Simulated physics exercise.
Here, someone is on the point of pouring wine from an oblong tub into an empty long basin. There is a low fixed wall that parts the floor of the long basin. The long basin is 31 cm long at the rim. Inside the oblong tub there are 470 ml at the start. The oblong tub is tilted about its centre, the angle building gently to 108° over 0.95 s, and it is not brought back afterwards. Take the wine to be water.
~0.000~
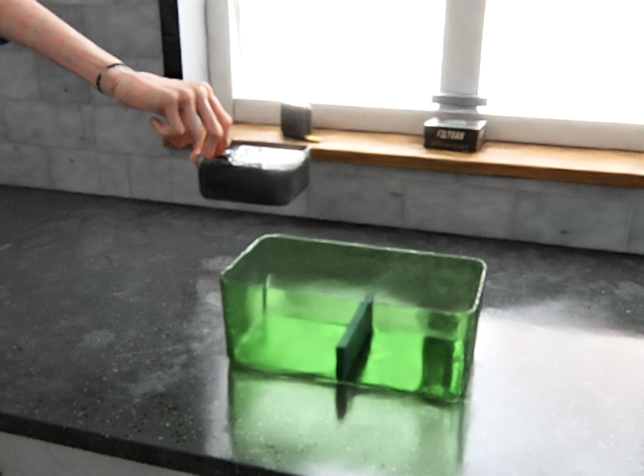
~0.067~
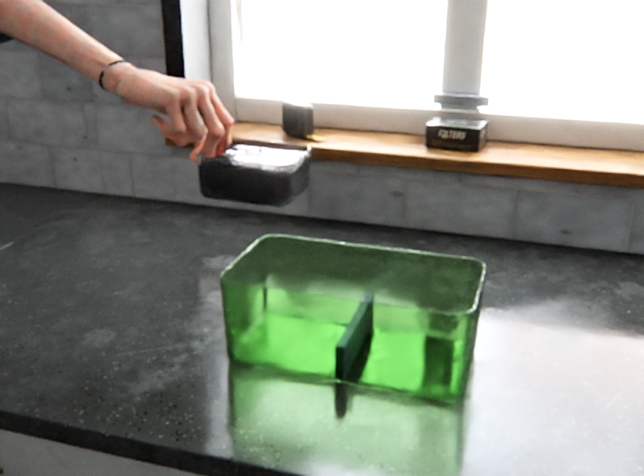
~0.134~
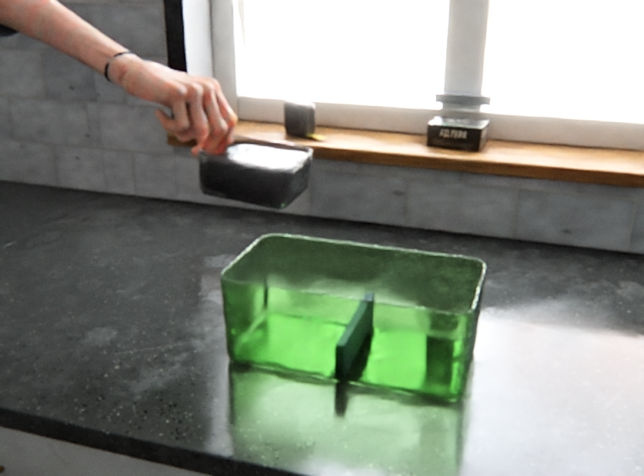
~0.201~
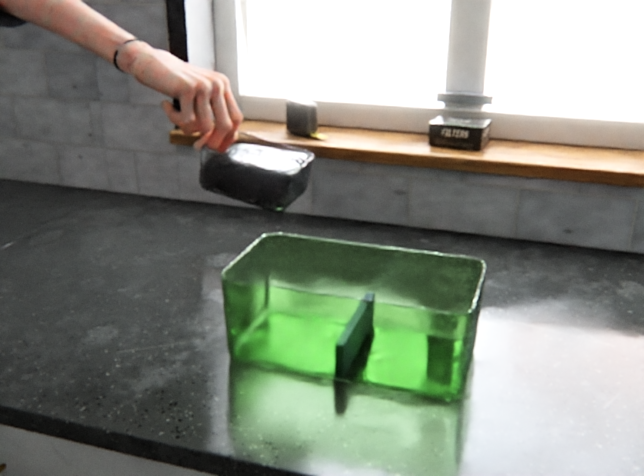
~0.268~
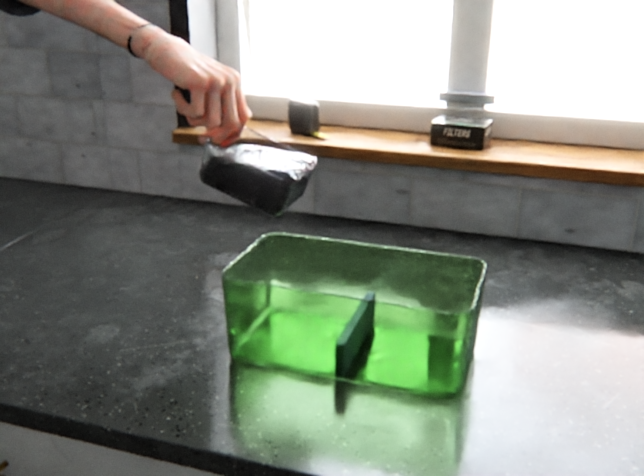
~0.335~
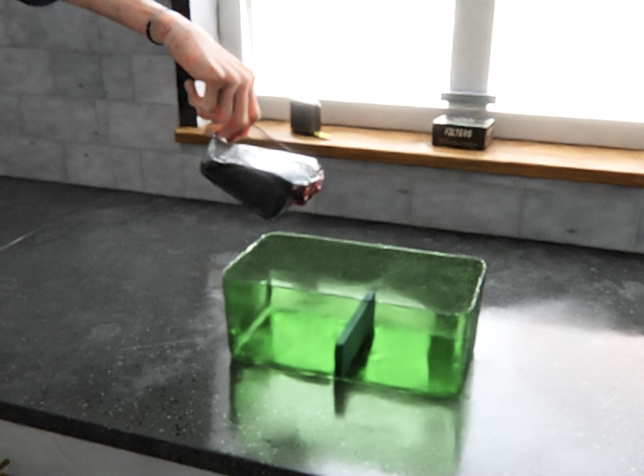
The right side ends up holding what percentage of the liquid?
About 29 in every hundred parts.
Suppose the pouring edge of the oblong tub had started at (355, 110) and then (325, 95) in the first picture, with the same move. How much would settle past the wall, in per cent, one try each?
Near 85 in a hundred on the first go and near 75 in a hundred on the second.
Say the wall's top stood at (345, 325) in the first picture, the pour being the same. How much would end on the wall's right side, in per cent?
Then about 60 per cent.
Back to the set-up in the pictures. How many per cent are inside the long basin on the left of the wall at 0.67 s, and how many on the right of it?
Around 36 percent on the left and 24 on the right.
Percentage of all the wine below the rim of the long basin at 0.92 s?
The share is close to 94 percent.
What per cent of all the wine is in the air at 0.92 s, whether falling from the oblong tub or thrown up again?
About 4 per cent.
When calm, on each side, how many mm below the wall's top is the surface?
I'd say some 34 mm on the left and some 42 mm on the right.
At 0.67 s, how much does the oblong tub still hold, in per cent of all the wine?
Remaining: Near 16 % of the total.
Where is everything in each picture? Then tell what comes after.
It leans 0°; its right rim is at (300, 157); the wine meets the walls at (214, 154) and (300, 161); the long basin's rim runs from (242, 257) to (481, 288); the wall's top is at (356, 319), in the first picture.
It leans 1°; its right rim is at (300, 158); the wine meets the walls at (215, 153) and (301, 162), in the second picture.
It leans 5°; its right rim is at (302, 161); the wine meets the walls at (217, 152) and (302, 162), in the third picture.
It leans 11°; its right rim is at (303, 166); the wine meets the walls at (218, 151) and (304, 163), in the fourth picture.
It leans 20°; its right rim is at (305, 173); the wine meets the walls at (220, 151) and (304, 166); 3 per cent is over the edge, in the fifth picture.
It leans 30°; its right rim is at (304, 182); the wine meets the walls at (219, 153) and (304, 172); 10 per cent is over the edge, in the sixth picture.
After 0.67 s the tilt is 86° and 15 per cent is still to pour, 36 is left of the wall and 24 right of it.
After 0.92 s the tilt is 108° and 2 per cent is still to pour, 65 is left of the wall and 29 right of it.
After 1.17 s the tilt is 108° and 0 per cent is still to pour, 70 is left of the wall and 29 right of it.
After 1.45 s the tilt is 108° and 0 per cent is still to pour, 70 is left of the wall and 29 right of it.
In the end 70 per cent lies left of the wall, 29 right of it and 1 outside.
